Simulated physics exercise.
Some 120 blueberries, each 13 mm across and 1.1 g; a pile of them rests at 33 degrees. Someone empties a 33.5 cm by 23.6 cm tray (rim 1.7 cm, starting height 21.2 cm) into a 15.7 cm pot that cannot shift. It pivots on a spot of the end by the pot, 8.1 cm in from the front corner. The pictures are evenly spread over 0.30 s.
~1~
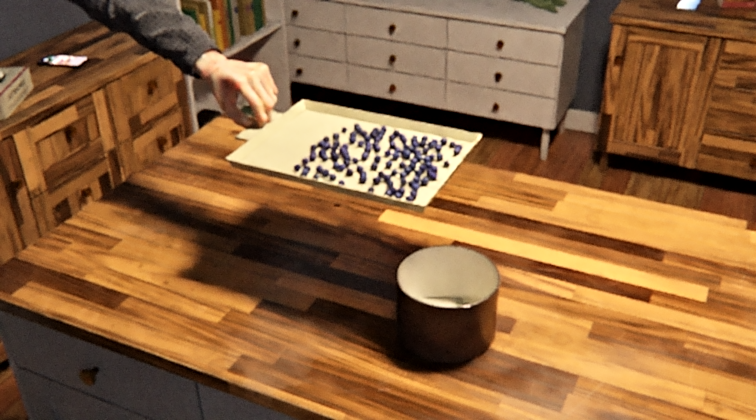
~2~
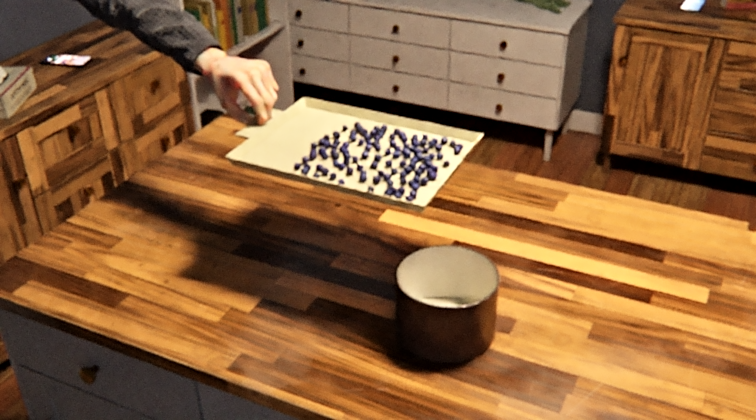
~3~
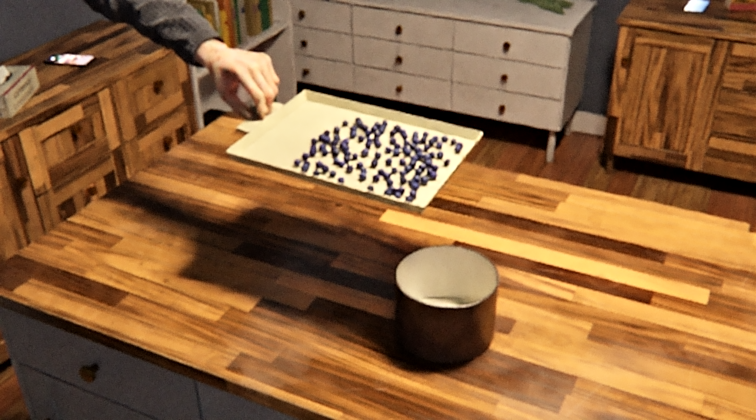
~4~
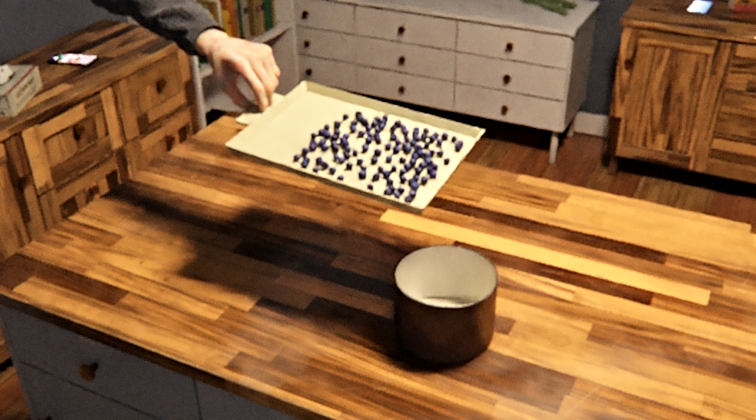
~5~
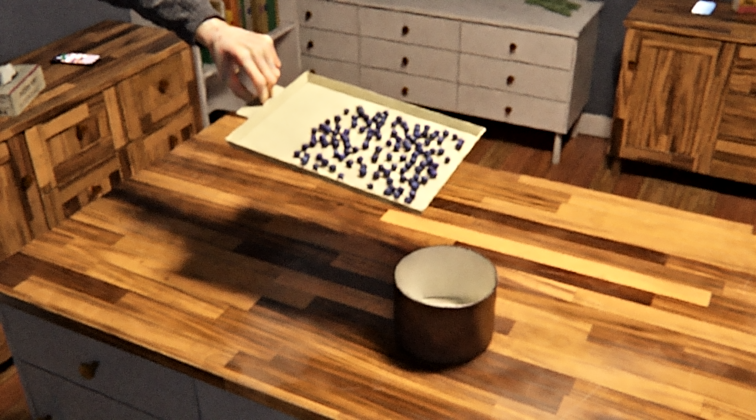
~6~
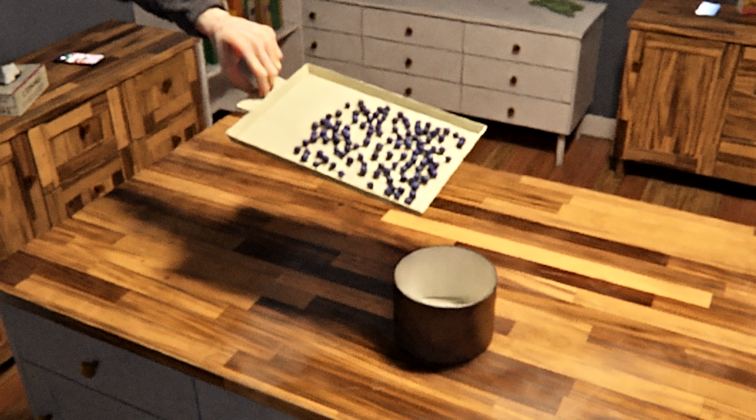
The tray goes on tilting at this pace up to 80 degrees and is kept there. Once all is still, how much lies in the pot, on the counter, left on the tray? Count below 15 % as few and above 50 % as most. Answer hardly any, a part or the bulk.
Pot the bulk, counter hardly any, tray hardly any.
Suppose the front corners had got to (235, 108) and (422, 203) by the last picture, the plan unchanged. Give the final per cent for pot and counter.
Pot 40, counter 60.
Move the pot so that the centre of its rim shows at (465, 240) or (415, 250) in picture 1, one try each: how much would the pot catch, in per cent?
Some 20 and 70 per cent.
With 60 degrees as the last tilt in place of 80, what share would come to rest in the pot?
In that case some 0 per cent.
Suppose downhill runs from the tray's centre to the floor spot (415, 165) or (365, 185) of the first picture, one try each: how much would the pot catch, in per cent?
About 15 and 70 per cent.
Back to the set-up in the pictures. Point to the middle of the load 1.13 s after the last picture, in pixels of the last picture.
Around (413, 167).
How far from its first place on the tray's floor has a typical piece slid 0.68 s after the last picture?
Some 8 cm.
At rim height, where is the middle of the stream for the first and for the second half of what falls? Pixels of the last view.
At about (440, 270), then at (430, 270).
Then, 0.68 s after the last picture, tilt 43 degrees; the tray holds 100 %, the pot 0 %.
Then, 1.13 s after the last picture, tilt 65 degrees; the tray holds 100 %, the pot 0 %.
Then, 1.66 s after the last picture, tilt 80 degrees; the tray holds 75 %, the pot 5 %.
In the end, pot 100 %, counter 0 %, tray 0 %.
